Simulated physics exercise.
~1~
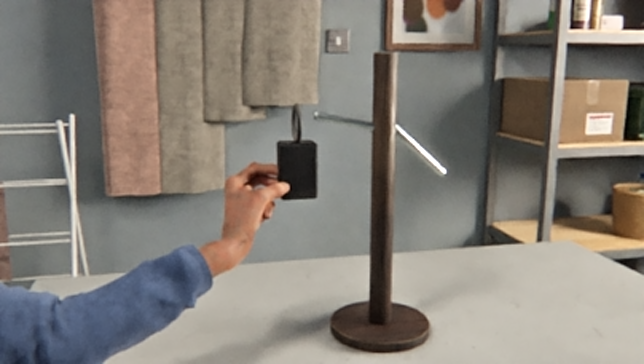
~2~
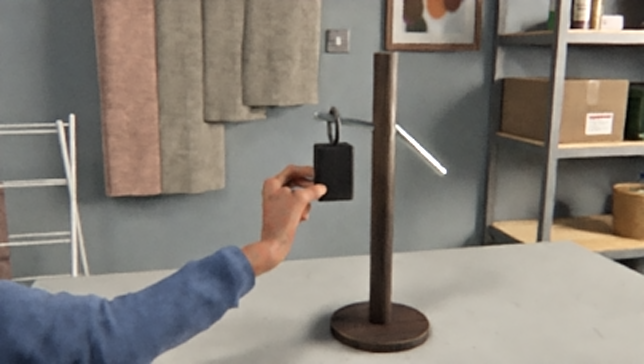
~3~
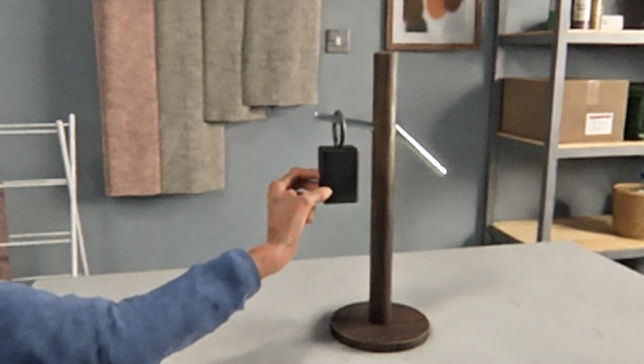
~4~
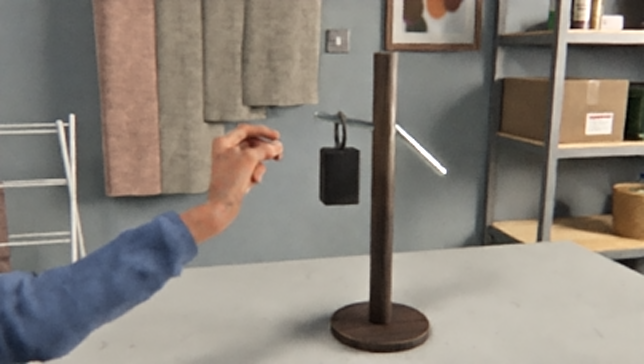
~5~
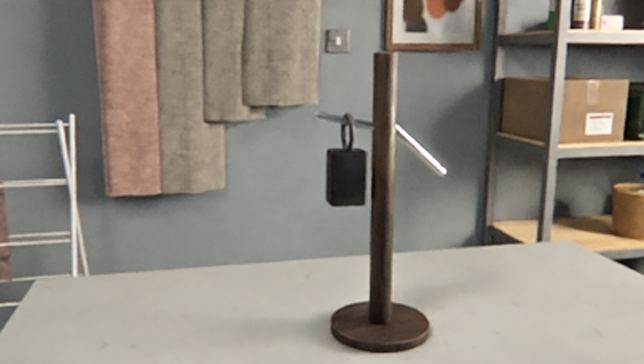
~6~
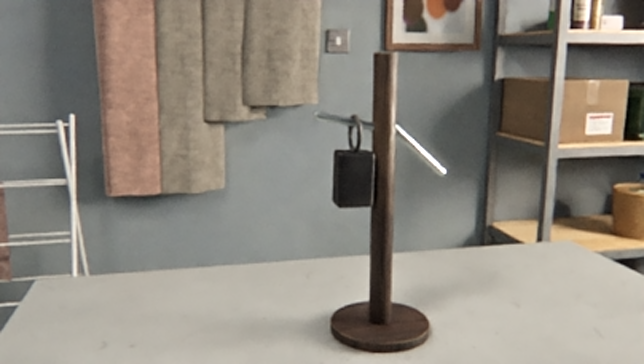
A hand hooks a black pouch on a peg stand and withdraws; it slides right, still hanging.
